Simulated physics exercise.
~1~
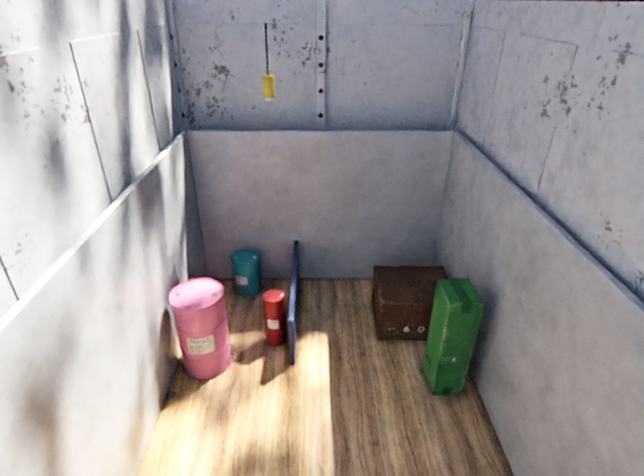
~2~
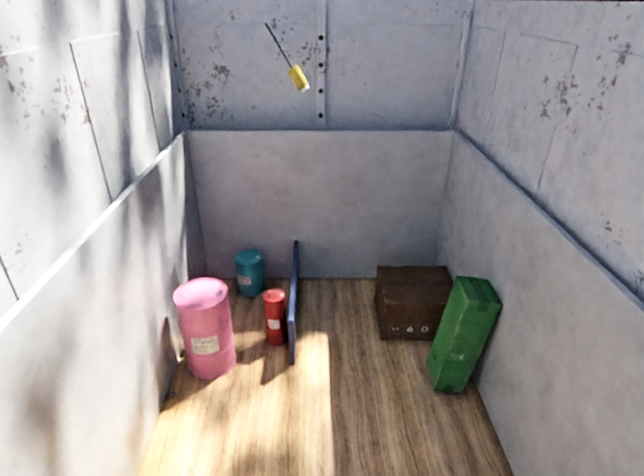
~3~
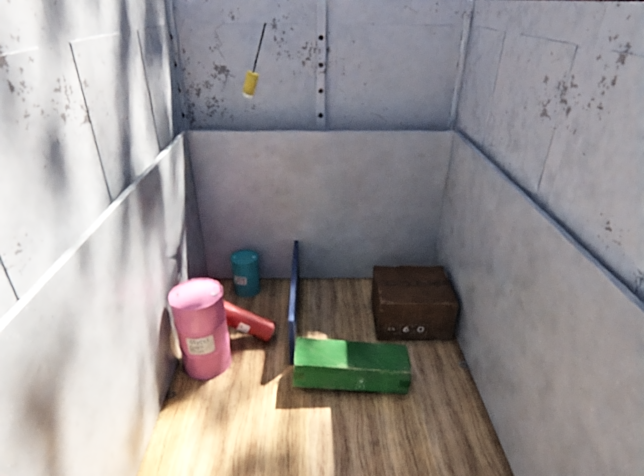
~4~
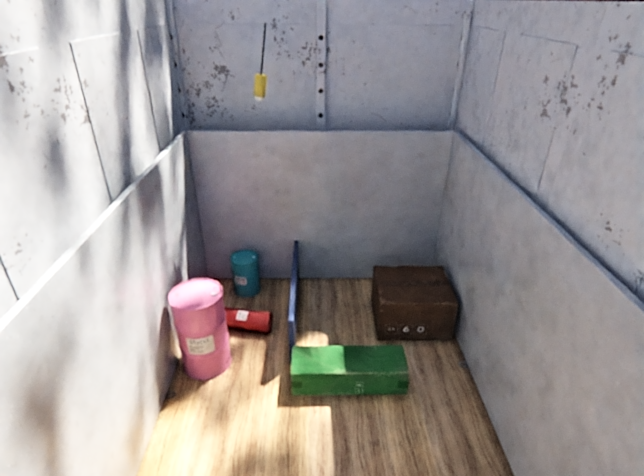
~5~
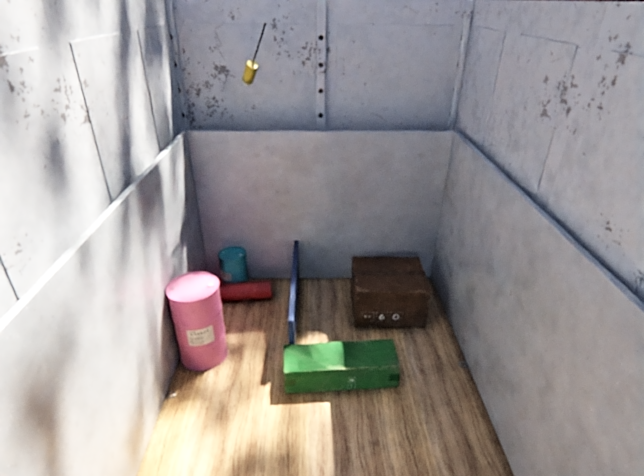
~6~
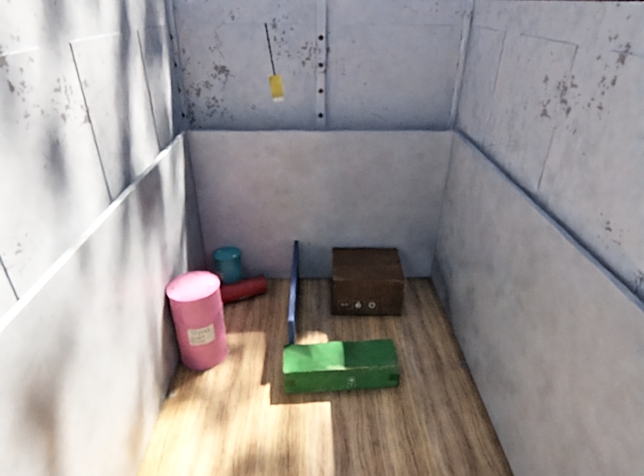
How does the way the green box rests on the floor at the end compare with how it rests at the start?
At the start the green box stands upright, while at the end it lies on its side.
